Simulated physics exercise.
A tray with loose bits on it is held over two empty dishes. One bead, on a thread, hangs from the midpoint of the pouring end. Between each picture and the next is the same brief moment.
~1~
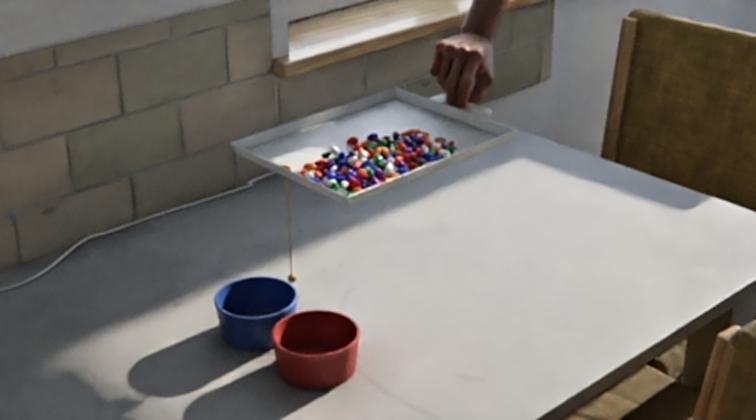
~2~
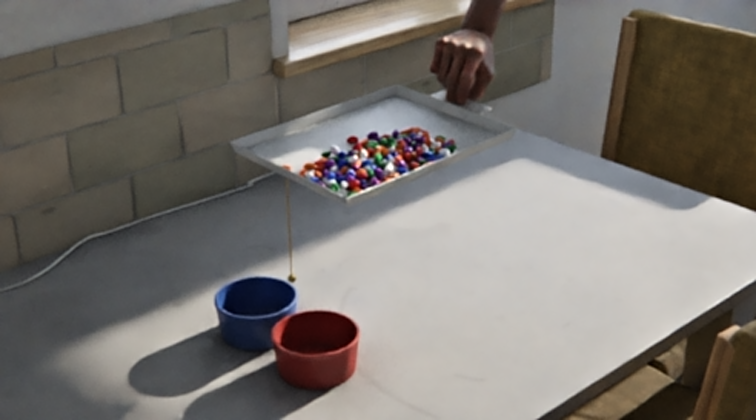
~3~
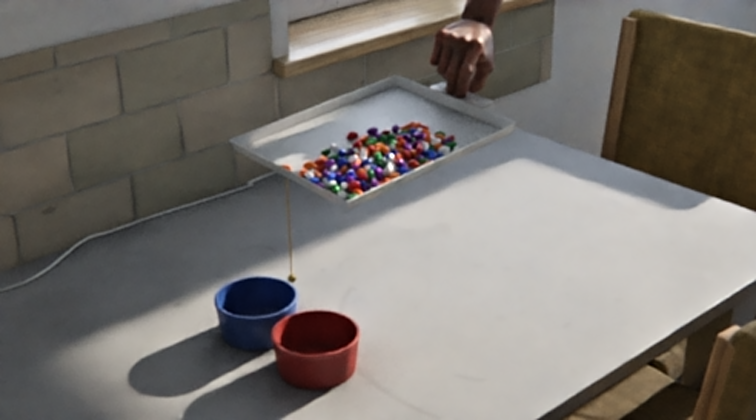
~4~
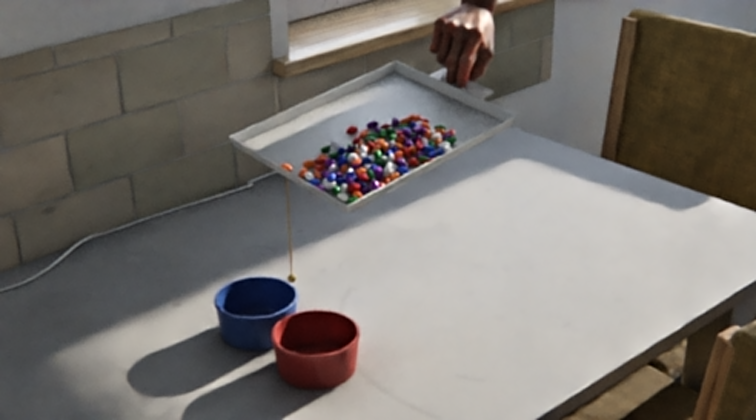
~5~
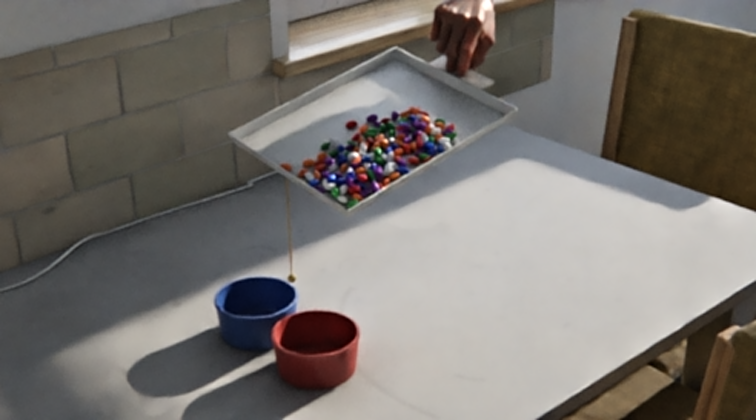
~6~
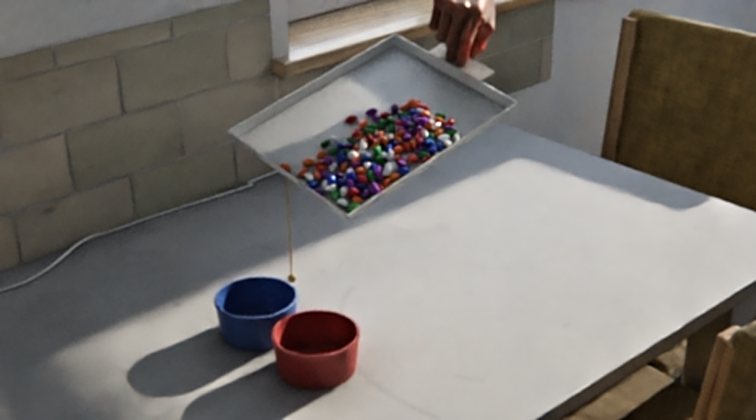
Tray of colourful jelly beans slowly tilting above a blue dish and a red dish as a hand raises its far end.
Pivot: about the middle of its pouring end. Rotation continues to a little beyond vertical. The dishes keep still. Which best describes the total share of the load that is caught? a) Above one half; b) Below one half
b.
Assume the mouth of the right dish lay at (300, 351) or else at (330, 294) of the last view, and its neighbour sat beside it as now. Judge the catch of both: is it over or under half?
Taking the places in turn, it's shy of half and then shy of half.
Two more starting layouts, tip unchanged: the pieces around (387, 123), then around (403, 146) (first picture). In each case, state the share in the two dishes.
First case: Some 40 %; second case: Some 40 %.
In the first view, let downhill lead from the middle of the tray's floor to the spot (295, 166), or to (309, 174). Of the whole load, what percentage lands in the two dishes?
In order, 50 in a hundred and 80 in a hundred.
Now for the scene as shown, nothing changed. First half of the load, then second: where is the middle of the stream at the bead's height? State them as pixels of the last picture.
The opening half passes (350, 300), the closing half (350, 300).
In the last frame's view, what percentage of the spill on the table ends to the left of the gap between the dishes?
About 0 per cent.
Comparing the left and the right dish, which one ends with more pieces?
The one to the right.
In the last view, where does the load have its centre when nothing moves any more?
It settles centred around (354, 352).
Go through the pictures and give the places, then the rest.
In the first picture, corners of the pouring end near (236, 143) and (348, 195), level; middle of the load near (378, 158), jelly beans; left dish near (225, 325); right dish near (283, 363); bead on its thread near (292, 278).
In the second picture, corners of the pouring end near (235, 142) and (348, 196), level; middle of the load near (378, 157).
In the third picture, corners of the pouring end near (235, 140) and (348, 199), tipped barely, lowest at the right corner; middle of the load near (378, 156).
In the fourth picture, corners of the pouring end near (234, 137) and (348, 203), tipped a little, lowest at the right corner; middle of the load near (378, 154).
In the fifth picture, corners of the pouring end near (234, 134) and (348, 207), tipped a little, lowest at the right corner; middle of the load near (377, 152).
In the sixth picture, corners of the pouring end near (233, 131) and (348, 211), tipped clearly, lowest at the right corner; middle of the load near (377, 150); left dish near (225, 325); right dish near (283, 363).
Shortly afterwards, tray tipped steeply; all but a few on the tray; only a few in the air.
Next, tray tipped past a quarter turn; only a few on the tray; near a third in the right dish; near half outside both; a little in the air.
Some moments later, tray tipped past a quarter turn; near a third in the right dish; near two thirds outside both.
In the end, tray tipped past a quarter turn; near a third in the right dish; none at all in the left dish; near two thirds outside both.
